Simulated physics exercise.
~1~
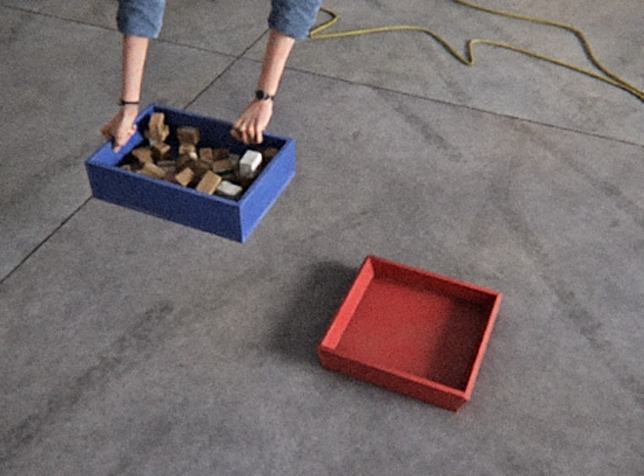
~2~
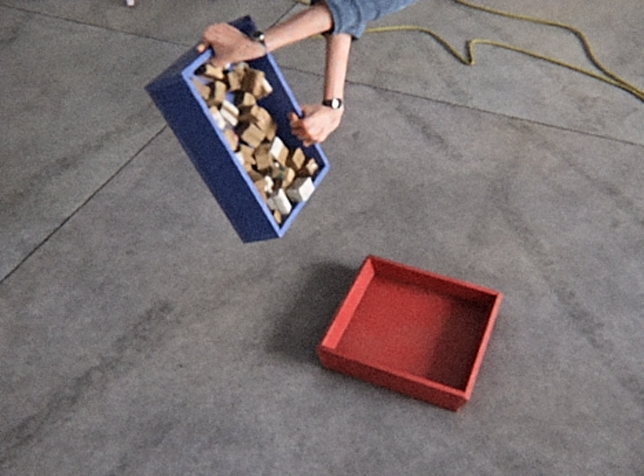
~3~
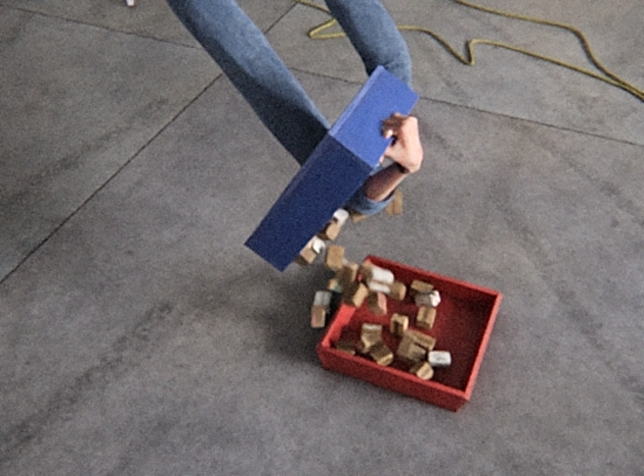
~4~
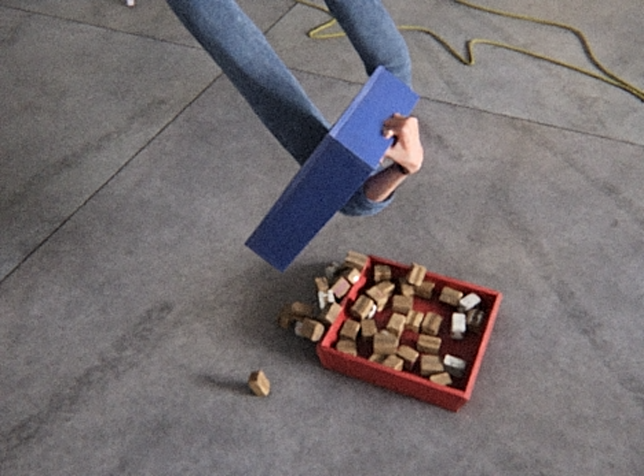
Two hands tip a blue tote of small blocks into a red box, spilling some outside.
